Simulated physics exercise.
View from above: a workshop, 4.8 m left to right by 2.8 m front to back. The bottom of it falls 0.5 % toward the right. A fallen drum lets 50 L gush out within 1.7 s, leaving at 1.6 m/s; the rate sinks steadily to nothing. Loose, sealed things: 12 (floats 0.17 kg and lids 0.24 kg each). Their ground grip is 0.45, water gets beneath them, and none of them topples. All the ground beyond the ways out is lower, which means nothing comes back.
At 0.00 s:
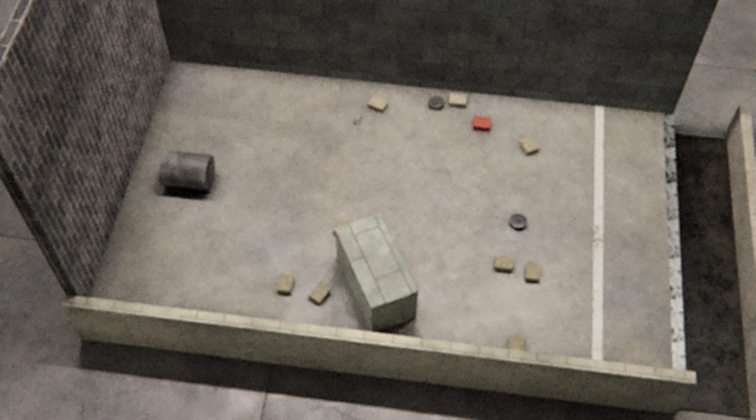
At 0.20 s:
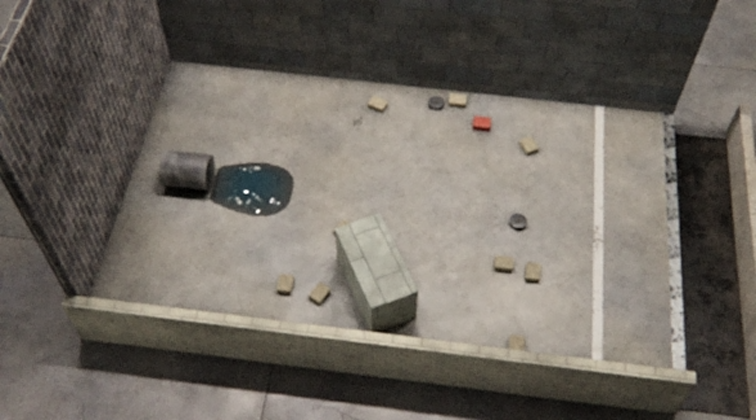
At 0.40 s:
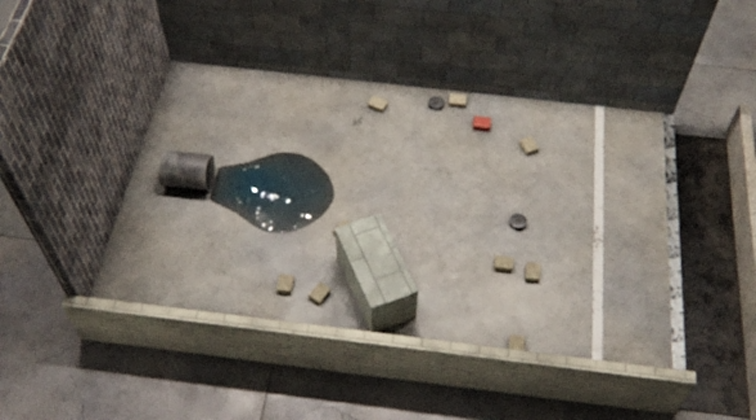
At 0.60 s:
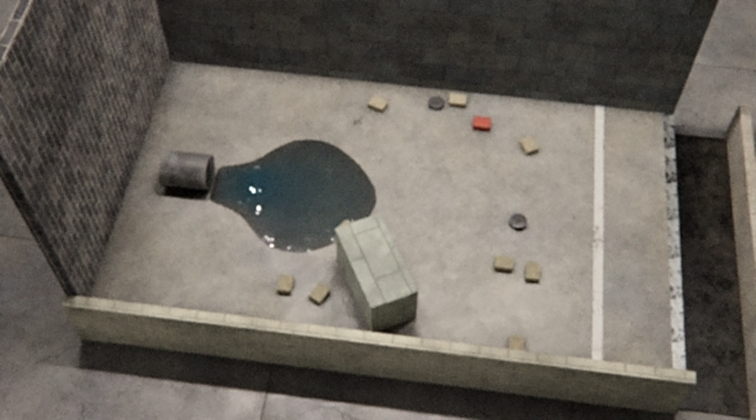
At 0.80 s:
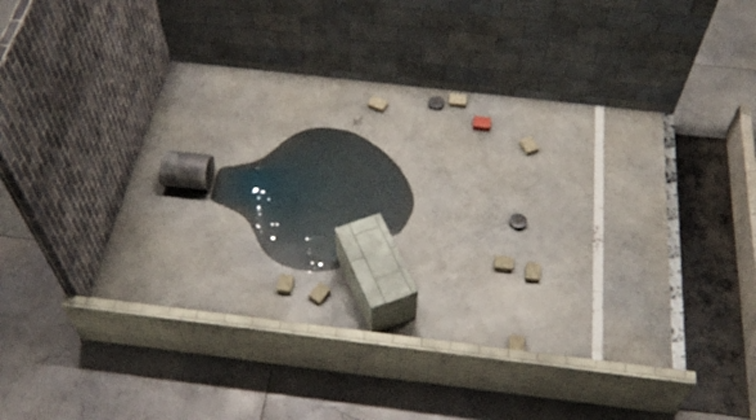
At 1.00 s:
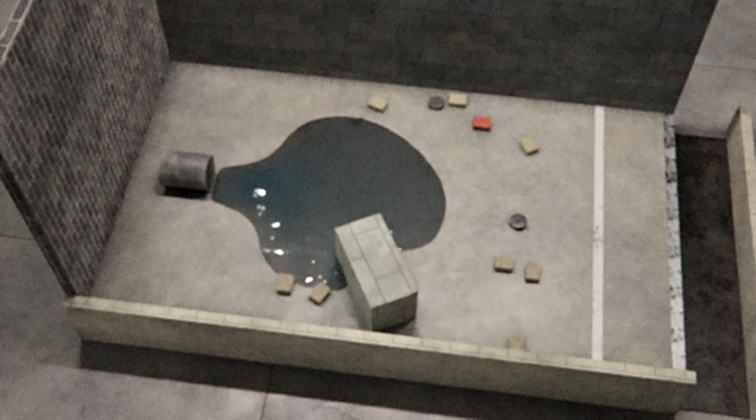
Dark blue water pours from a grey drum lying at the left of a walled concrete yard, seen from above by a camera that stays still. A pale block stands near the front wall, with small tan pieces, dark round lids and one red piece scattered about, and a white line at right. The pool widens rightward, reaching the block and the nearest tan pieces, while the red piece stays put.
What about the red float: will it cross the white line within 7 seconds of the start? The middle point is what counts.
Makes it over.
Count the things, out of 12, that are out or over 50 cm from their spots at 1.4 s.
The number I get is 1.
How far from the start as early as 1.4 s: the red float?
0 cm, give or take.
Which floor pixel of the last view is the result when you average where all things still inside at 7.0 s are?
Averaged position, last view: Near pixel (491, 232).
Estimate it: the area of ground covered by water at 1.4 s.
About 3.5 m2.
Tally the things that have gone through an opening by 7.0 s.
2 by that time.
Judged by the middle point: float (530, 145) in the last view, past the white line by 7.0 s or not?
Looking at it, I'd say it does.
After 1.4 s the red float is near (482, 122), 0.0 m from its start, aground; 0 of 12 are over the mark; 1 afloat.
After 3.1 s the red float is near (546, 105), 0.7 m from its start, afloat; 2 of 12 are over the mark; 5 afloat.
After 4.9 s the red float is near (647, 114), 1.6 m from its start, afloat; 4 of 12 are over the mark; 2 afloat.
After 7.0 s the red float has gone out; 4 of 12 are over the mark; 0 afloat.
